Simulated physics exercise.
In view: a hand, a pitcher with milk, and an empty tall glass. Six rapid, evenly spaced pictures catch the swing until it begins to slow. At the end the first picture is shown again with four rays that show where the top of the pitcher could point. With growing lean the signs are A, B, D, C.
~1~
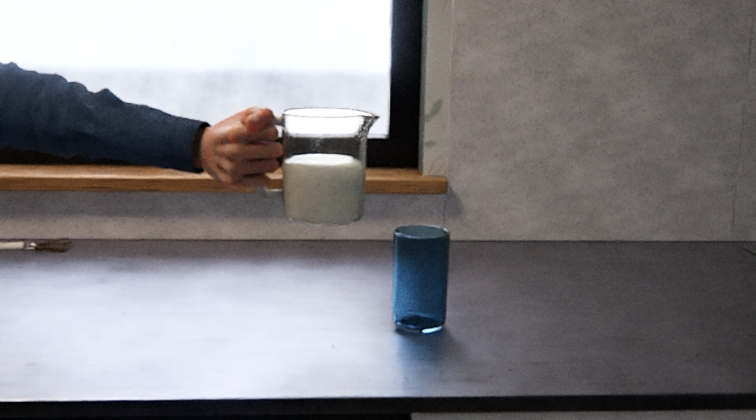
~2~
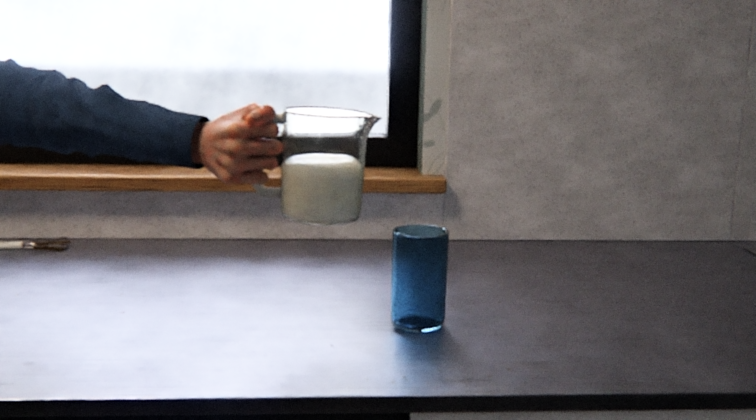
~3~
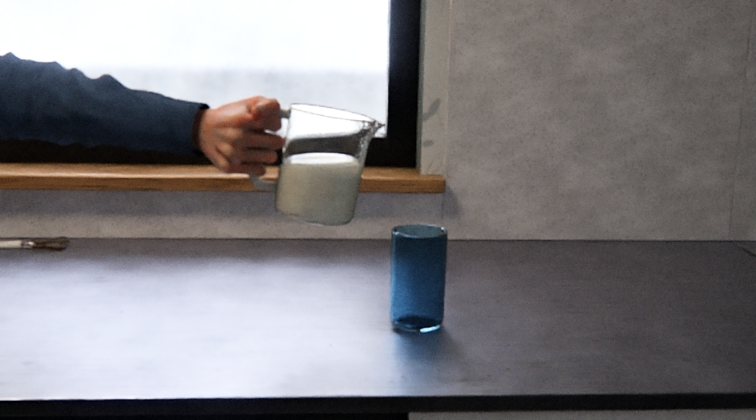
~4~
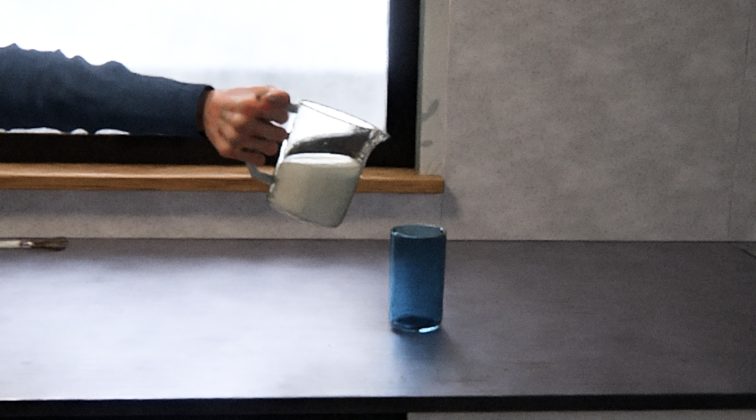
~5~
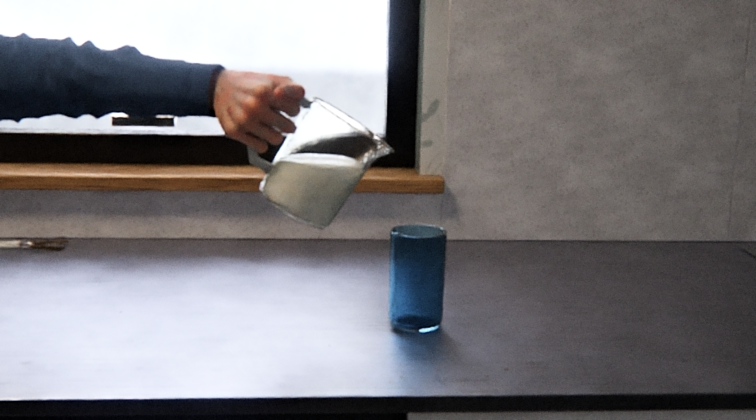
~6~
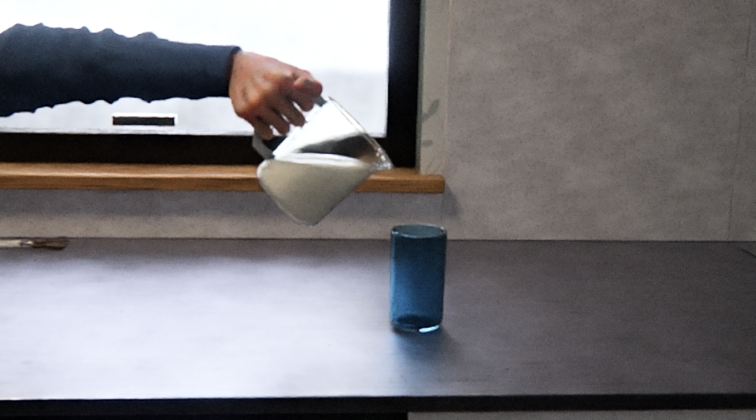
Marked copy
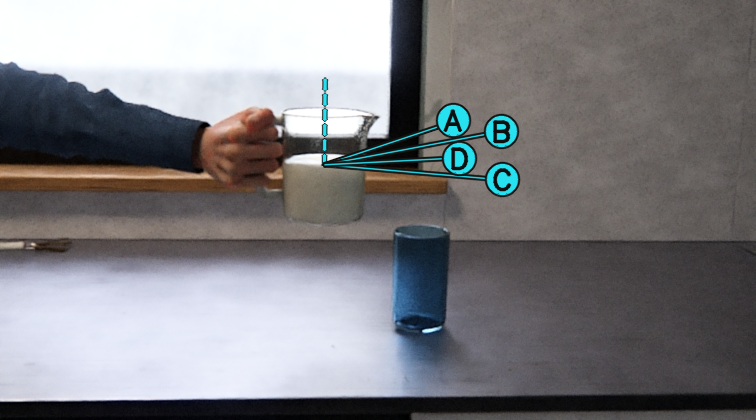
A hand tilts a clear pitcher of milk rightward above an empty blue glass.
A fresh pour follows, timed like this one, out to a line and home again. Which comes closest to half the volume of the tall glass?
The answer is line A.
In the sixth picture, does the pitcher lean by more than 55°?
No.
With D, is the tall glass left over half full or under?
Over half.
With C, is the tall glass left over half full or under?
Over half.
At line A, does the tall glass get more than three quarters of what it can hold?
No.
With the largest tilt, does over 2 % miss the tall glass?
Yes.
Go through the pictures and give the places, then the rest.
In the first frame, upright, lip at (379, 116); rim of the tall glass round (422, 231); nothing has left yet.
In the second frame, tipped about 2°, lip at (380, 117); nothing has left yet.
In the third frame, tipped about 9°, lip at (384, 124); nothing has left yet.
In the fourth frame, tipped about 19°, lip at (389, 136); nothing has left yet.
In the fifth frame, tipped about 31°, lip at (393, 151); nothing has left yet.
In the sixth frame, tipped about 45°, lip at (394, 167); nothing has left yet.
In cyan, A at (437, 127); B at (484, 134); C at (485, 178); D at (442, 158).
With A, the tall glass ends with about 52 % of what it can hold.
With B, the tall glass ends with about 75 % of what it can hold.
With C, the tall glass ends with about 72 % of what it can hold; 32 % of the milk is spilt.
With D, the tall glass ends with about 90 % of what it can hold; 5 % of the milk is spilt.
